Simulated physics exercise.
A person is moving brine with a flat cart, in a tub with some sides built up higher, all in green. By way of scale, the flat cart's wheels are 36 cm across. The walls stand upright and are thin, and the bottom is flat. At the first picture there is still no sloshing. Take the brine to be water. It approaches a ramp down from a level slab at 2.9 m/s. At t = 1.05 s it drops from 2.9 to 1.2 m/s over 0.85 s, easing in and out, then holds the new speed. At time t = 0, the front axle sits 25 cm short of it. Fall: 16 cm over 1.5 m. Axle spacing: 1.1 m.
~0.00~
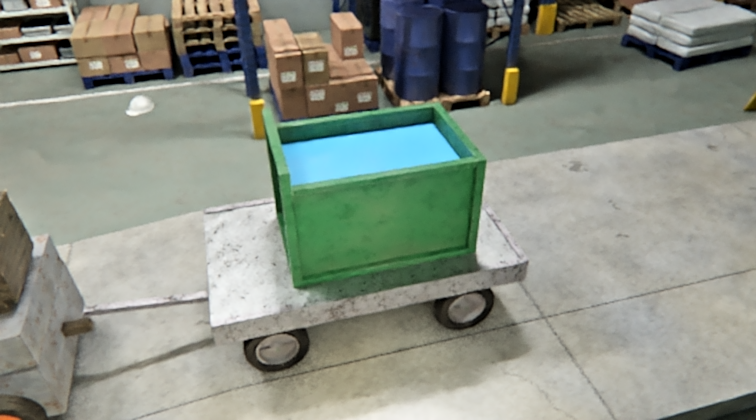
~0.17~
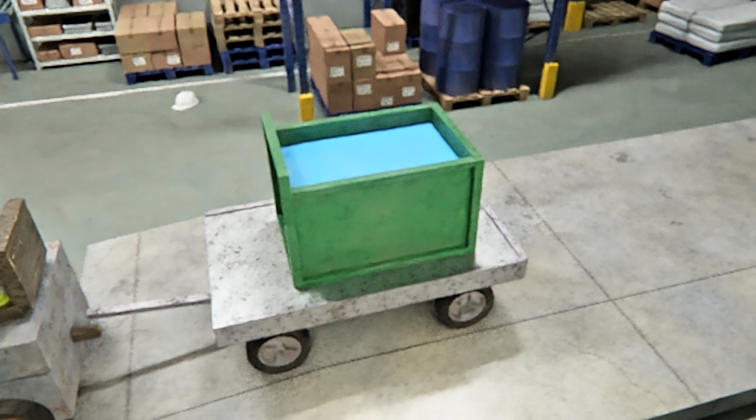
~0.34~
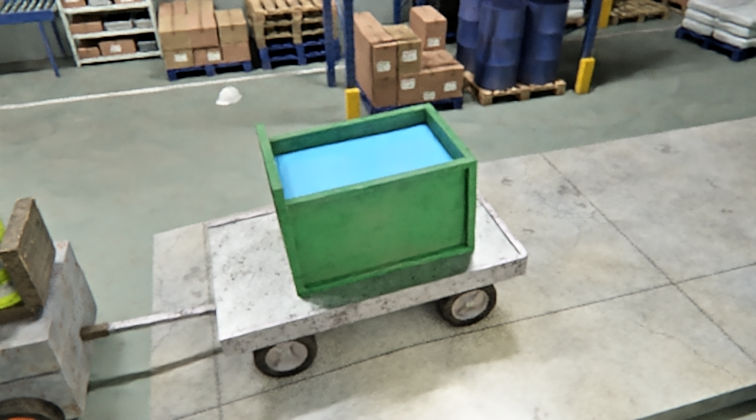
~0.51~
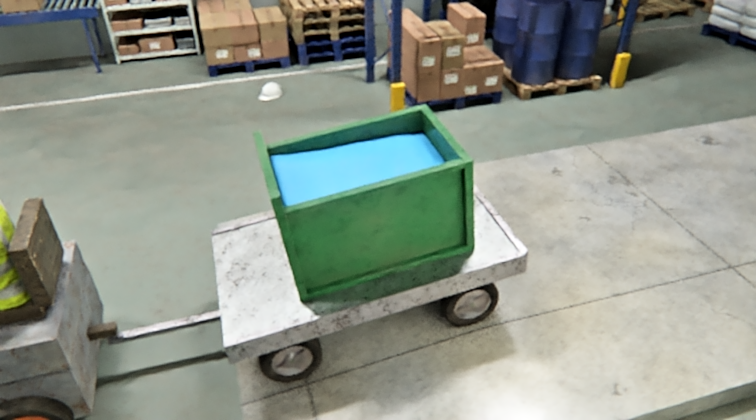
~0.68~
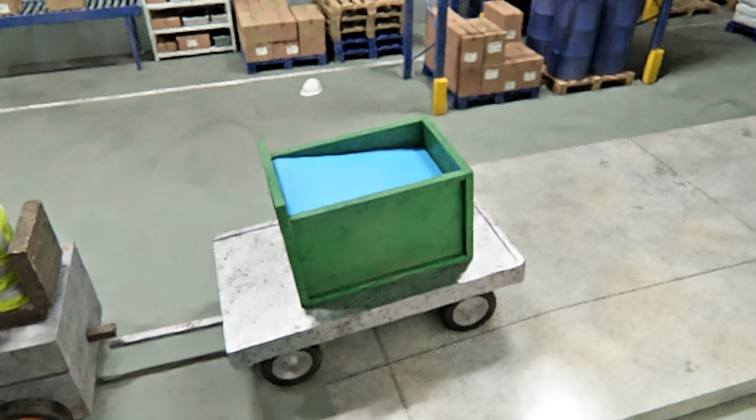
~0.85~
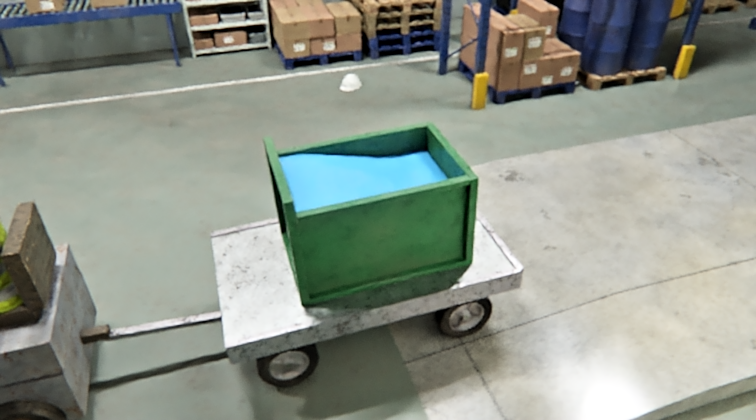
A green open-topped tub of blue liquid rides a pale, speckled flat cart through a warehouse, seen from above at the side as the view travels with it. Stacked brown boxes, blue barrels and pallets stand behind, with a towing vehicle at left. The cart rolls left off a pale slab, tub dipping nose-down then easing back towards level, while the liquid climbs towards the left wall.
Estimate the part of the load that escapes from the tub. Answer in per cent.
Roughly 8 per cent escapes.
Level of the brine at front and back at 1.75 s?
Roughly 72 cm in front and 28 cm behind.
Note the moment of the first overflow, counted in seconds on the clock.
First escape: Approx. 2.0 s.
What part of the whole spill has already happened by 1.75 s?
0 %.
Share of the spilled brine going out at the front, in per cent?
Close to 10 per cent goes that way.
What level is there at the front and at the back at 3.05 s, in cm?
I'd put it at about 64 cm in front and about 32 cm behind.
Then, 1.75 s in, the surface is 72 cm up at the front and 28 cm at the back; nothing has left.
Then, 3.05 s in, the surface is 65 cm up at the front and 31 cm at the back; 6 per cent is out, over the back and the far side.
Then, 4.45 s in, the surface is 52 cm up at the front and 35 cm at the back; 7 per cent is out, over the back and the far side.
Then, 6.93 s in, 8 per cent is out, over the back and the far side, 23 of 274 litres.
